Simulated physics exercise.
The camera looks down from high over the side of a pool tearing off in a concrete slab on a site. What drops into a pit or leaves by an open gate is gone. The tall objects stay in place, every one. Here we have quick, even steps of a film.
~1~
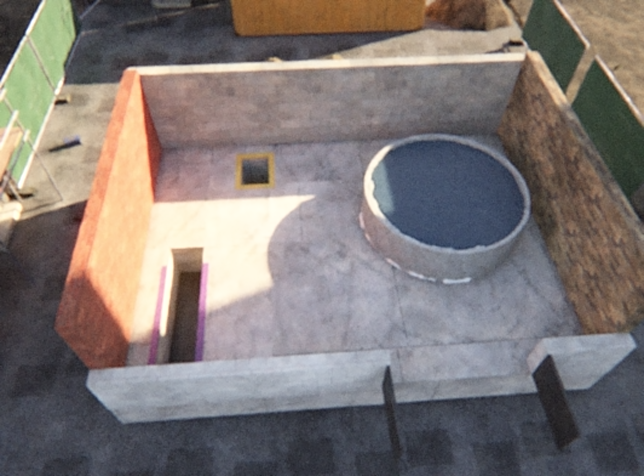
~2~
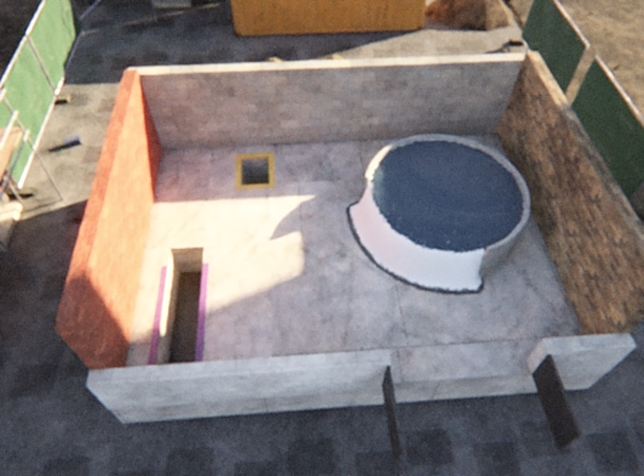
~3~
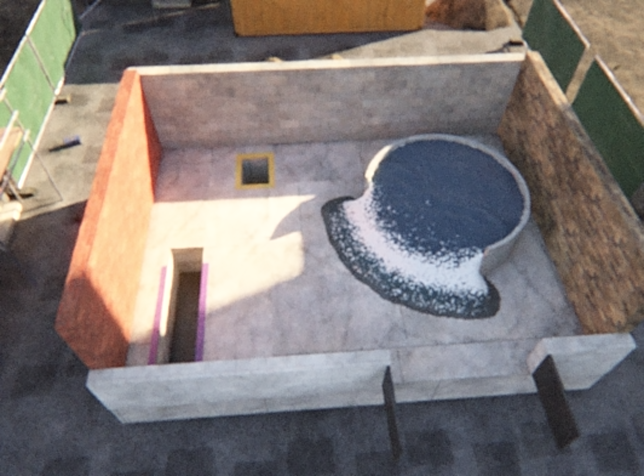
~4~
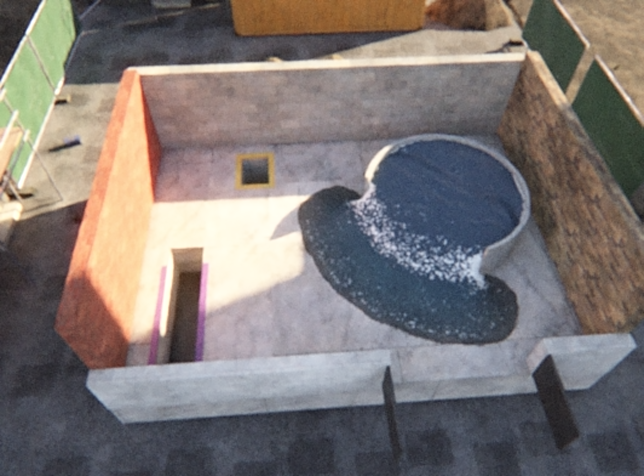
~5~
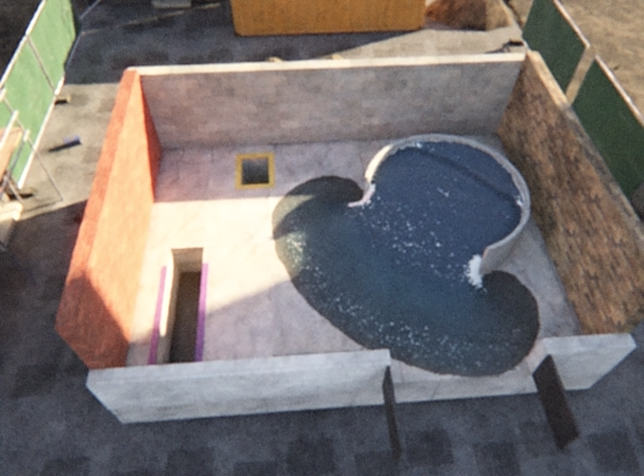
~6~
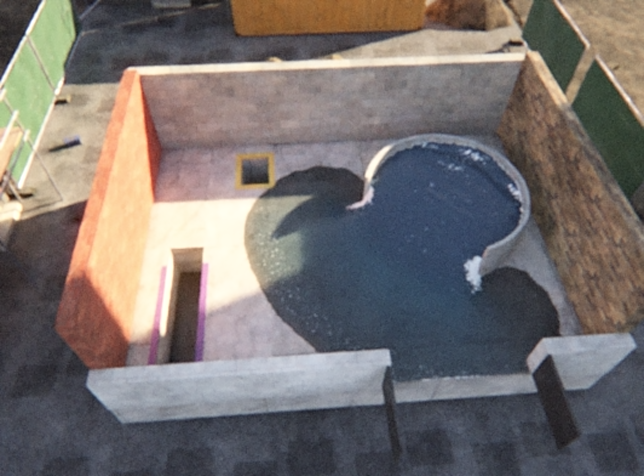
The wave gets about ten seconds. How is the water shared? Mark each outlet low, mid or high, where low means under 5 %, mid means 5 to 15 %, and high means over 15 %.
Marks - gate: High, yellow pit: Low, purple pit: High.
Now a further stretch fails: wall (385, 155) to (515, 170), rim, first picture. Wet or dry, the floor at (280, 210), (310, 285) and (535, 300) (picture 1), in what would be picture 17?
Going point by point: Waterlogged, left unwetted, waterlogged.
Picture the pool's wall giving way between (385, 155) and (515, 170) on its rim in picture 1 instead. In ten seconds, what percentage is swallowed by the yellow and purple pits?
In percent: Yellow 25, purple 15.
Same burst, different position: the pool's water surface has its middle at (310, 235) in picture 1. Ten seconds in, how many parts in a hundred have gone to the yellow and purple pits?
Yellow 2 %, purple 75 %.
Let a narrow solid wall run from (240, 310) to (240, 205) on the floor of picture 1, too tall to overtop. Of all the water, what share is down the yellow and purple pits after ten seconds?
The yellow pit gets 8 per cent, the purple pit 30 per cent.
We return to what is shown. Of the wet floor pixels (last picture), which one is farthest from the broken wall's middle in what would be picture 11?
Pixel estimate: (152, 215).
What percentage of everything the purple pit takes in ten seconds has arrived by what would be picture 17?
Around 15 percent.
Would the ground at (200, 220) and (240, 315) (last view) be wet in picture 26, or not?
Taking them as listed, one is inundated and the next is inundated.
A moment on, water covers 60 % of the floor; the gate 6 %, the yellow pit 0 %, the purple pit 2 %.
Next, water covers 65 % of the floor; the gate 13 %, the yellow pit 1 %, the purple pit 8 %.
Then, water covers 65 % of the floor; the gate 20 %, the yellow pit 1 %, the purple pit 24 %.
Later, water covers 75 % of the floor; the gate 26 %, the yellow pit 1 %, the purple pit 41 %.
In the end, water covers 70 % of the floor; the gate 30 %, the yellow pit 3 %, the purple pit 50 %.
